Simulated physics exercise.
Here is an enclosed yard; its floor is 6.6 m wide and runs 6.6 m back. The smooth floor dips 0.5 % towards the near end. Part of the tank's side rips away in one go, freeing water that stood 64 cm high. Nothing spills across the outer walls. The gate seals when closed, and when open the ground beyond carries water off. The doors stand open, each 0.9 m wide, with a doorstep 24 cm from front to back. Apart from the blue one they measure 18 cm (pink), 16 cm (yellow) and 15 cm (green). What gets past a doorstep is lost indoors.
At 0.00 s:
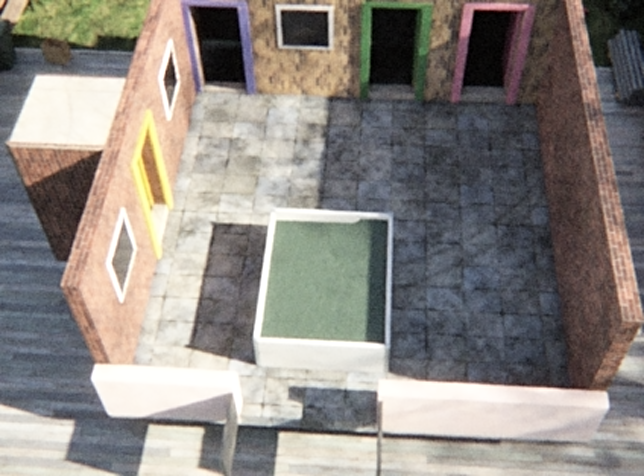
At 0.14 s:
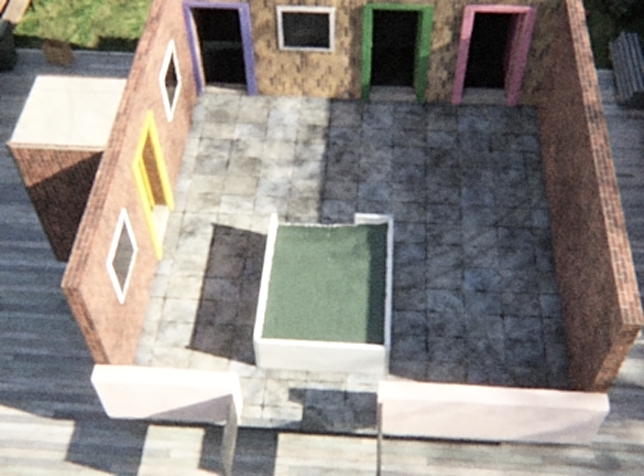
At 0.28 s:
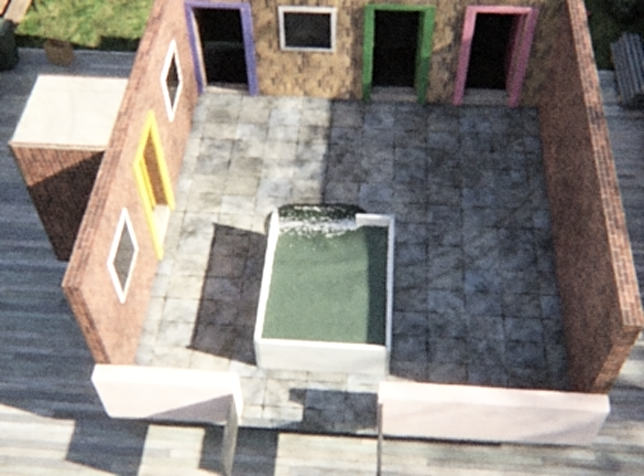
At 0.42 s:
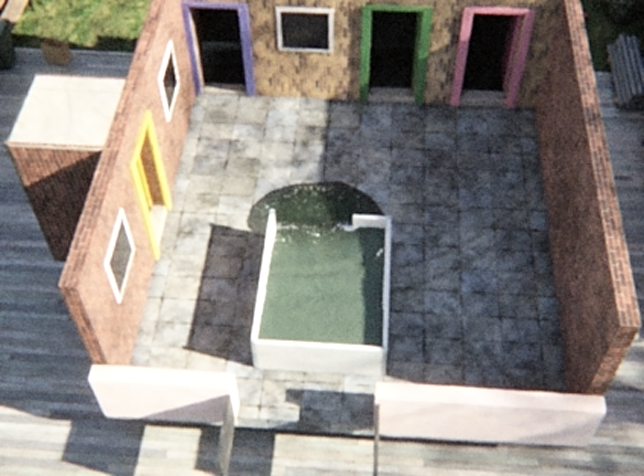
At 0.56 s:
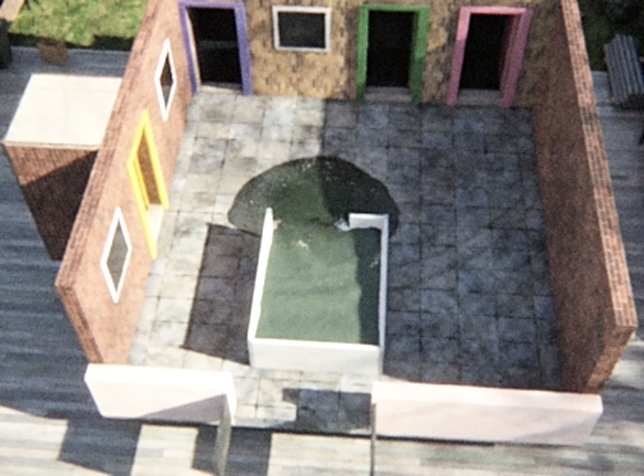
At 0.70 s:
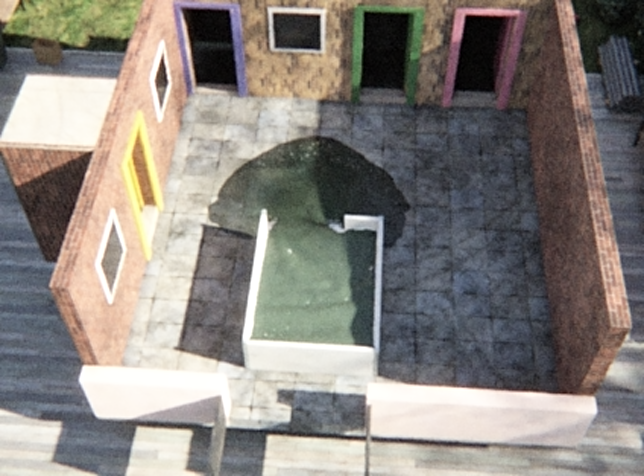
In the video, a white-walled tank of still green water sits in a paved, brick-walled yard with coloured doorways; part of its far side opens, and water pours out, spreading across the floor in a widening dark pool.
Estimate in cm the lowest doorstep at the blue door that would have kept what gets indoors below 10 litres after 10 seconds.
About 28 cm.
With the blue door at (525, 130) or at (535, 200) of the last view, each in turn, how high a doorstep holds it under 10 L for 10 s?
Roughly 18 and 7.5 cm.
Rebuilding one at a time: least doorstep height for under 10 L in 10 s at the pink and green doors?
About 9.5 cm at pink and 18 cm at green.
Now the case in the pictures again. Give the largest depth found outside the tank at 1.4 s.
Roughly 34 cm.
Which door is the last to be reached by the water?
The yellow one.
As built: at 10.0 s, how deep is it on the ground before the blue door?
Some 7.5 cm.
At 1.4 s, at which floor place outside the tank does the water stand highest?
Around (291, 233).
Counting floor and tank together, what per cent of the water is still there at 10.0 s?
Roughly 88 in a hundred.
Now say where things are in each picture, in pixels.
In the first picture, still water, 64 cm deep, in the tank at (327, 277); the blue door at (220, 53) is dry.
In the second picture, the front is at a hidden place, 0.3 m from the gap on the far side; 0.3 m2 of floor is wet, 64 cm left at the back.
In the third picture, the gap is on the far side, the front 0.8 m out at (336, 206); the back of the tank holds 64 cm.
In the fourth picture, water pours out on the far side and has run 1.3 m, to (325, 186); about 9 cm deep outside, 64 cm at the back.
In the fifth picture, water pours out on the far side and has run 1.9 m, to (315, 160); about 6 cm deep outside, 64 cm at the back.
In the sixth picture, water pours out on the far side and has run 2.4 m, to (309, 140); about 5 cm deep outside, 63 cm at the back; 1.9 m in a straight line remain to the blue door at (212, 55).
After 1.4 s water covers 30 % of the floor, deepest (34 cm) near (291, 233); it has not reached the blue door.
After 3.0 s water covers 40 % of the floor, deepest (30 cm) near (203, 111); 25 cm at the blue door, 79 litres in over its 7 cm doorstep.
After 10.0 s water covers 95 % of the floor, deepest (10 cm) near (530, 421); 8 cm at the blue door, 251 litres in over its 7 cm doorstep.
At the blue door as built, the water arrived by 1.7 s and peaked near 26 cm at 2.8 s.
With a doorstep of 23.5 cm, 25 litres would have come in within the 10 s; with 32 cm, 4 litres. So under 10 litres takes about 28 cm.
